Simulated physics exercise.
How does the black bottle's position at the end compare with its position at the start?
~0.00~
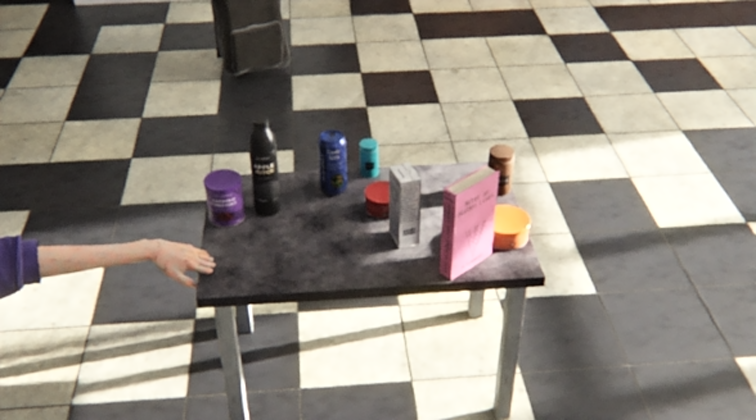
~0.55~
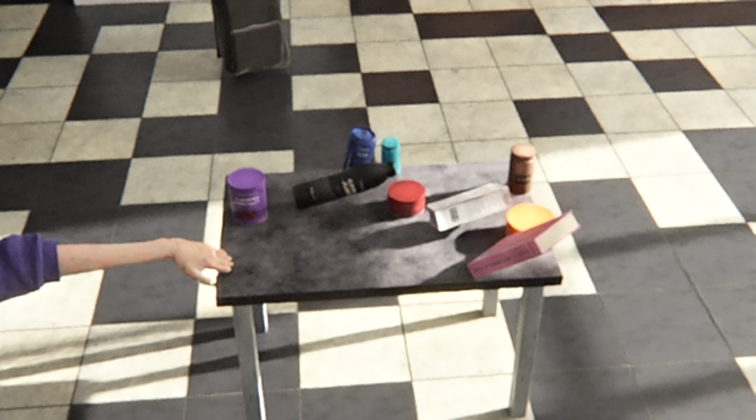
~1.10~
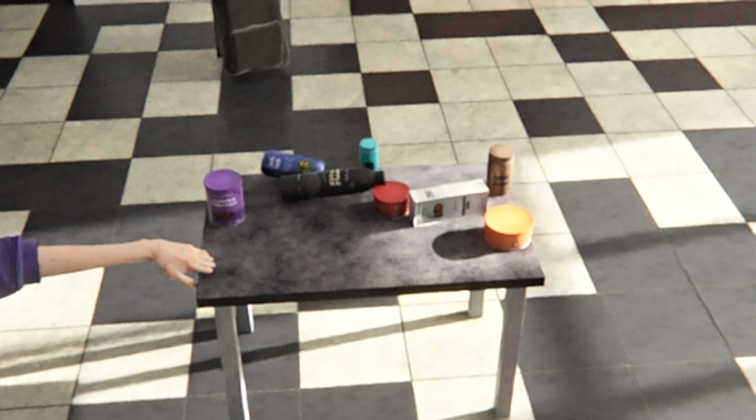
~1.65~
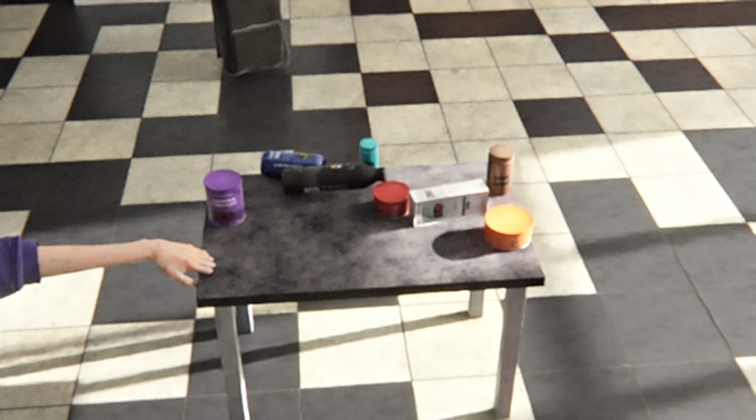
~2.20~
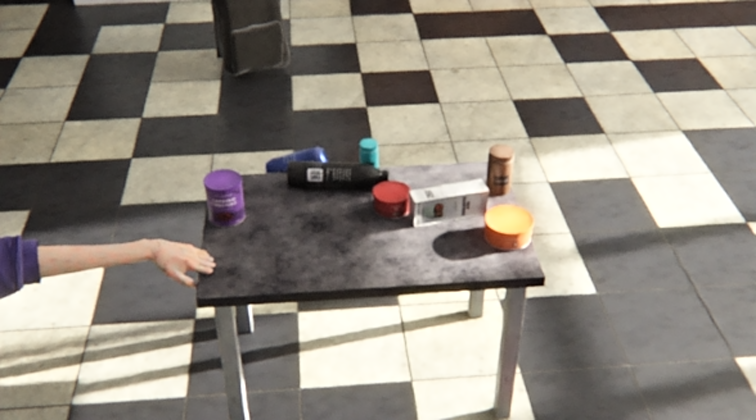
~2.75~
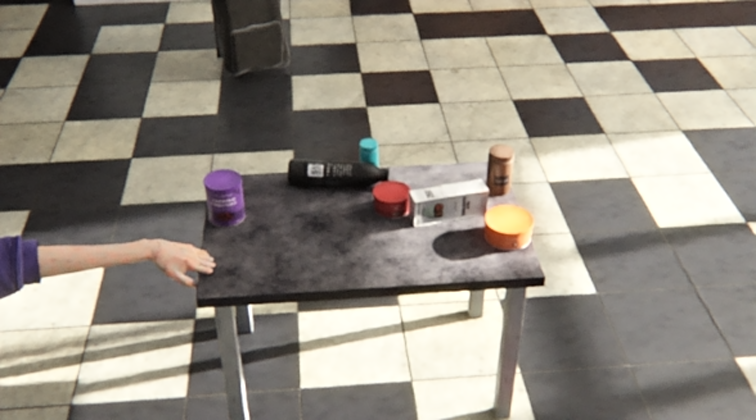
The black bottle stands upright at the start, but at the end it lies on its side on the table.
A table jerks right and back, toppling several items as a book and can fall off.
